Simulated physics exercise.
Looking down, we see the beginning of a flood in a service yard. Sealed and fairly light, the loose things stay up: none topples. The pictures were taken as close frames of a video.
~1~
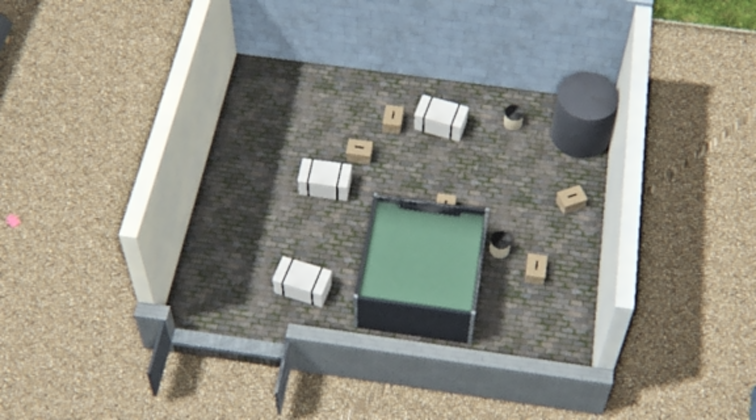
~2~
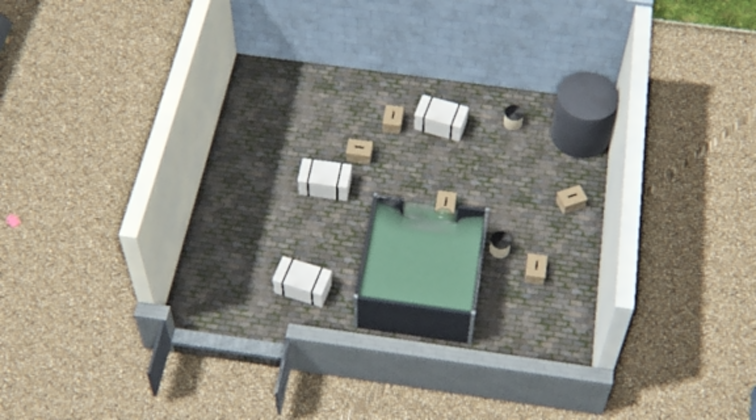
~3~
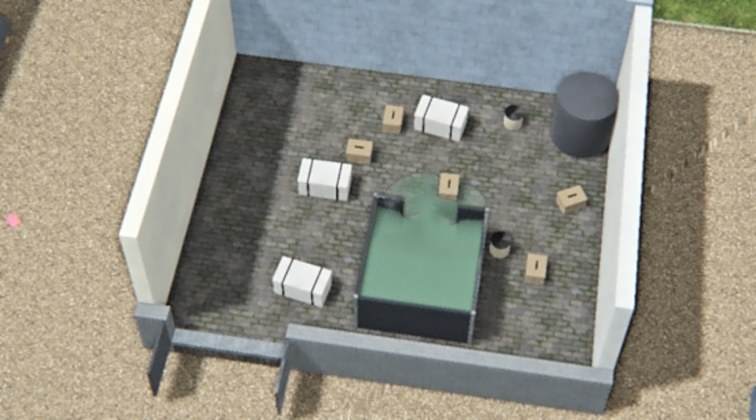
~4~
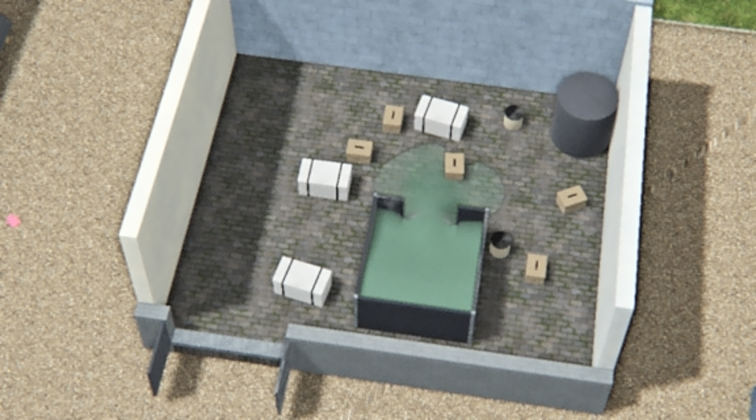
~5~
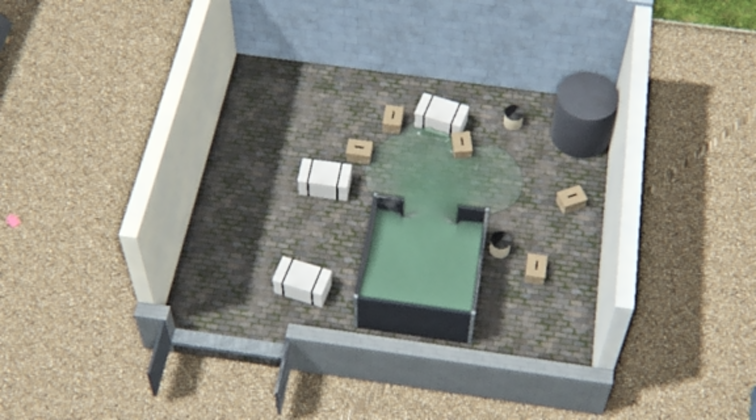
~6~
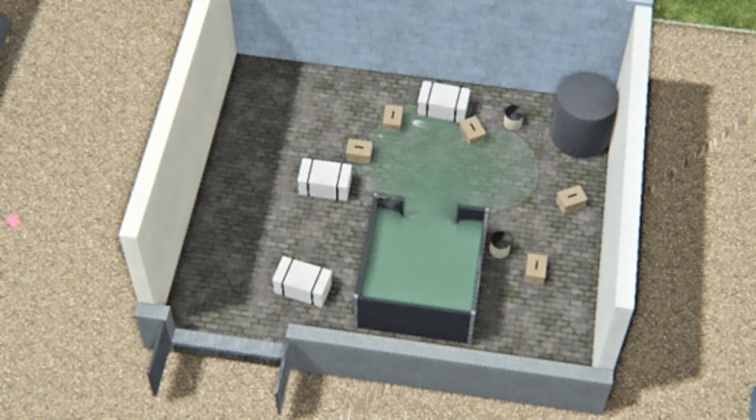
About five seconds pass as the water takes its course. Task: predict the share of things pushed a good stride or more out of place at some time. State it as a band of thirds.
It falls in the band from one to two thirds.
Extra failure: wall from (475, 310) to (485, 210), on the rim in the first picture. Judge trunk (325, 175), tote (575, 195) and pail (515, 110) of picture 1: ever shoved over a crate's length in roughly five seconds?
Object by object: Short of it, covered the distance, covered the distance.
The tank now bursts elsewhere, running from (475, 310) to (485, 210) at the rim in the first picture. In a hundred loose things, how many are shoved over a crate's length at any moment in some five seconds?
Near 60 %.
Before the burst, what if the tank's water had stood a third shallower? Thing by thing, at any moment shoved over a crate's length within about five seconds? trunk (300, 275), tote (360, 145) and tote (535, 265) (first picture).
In the order you named them: Stayed within the threshold, went past the threshold, stayed within the threshold.
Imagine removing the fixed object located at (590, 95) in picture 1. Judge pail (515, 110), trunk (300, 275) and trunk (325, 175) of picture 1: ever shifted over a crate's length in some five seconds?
Listed order result: Knocked clear / hardly budged / hardly budged.
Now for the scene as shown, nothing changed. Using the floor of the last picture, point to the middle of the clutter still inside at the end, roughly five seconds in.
Mean floor position: Approx. (414, 216) px, last view.
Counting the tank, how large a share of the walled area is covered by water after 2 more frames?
It comes to some 35 in a hundred.
A moment on, 3 of 10 are well off their spots; 0 afloat.
Next, 5 of 10 are well off their spots; 3 afloat.
Later, 5 of 10 are well off their spots; 5 afloat.
In the end, 6 of 10 are well off their spots, and 6 have been at some point; 3 afloat.
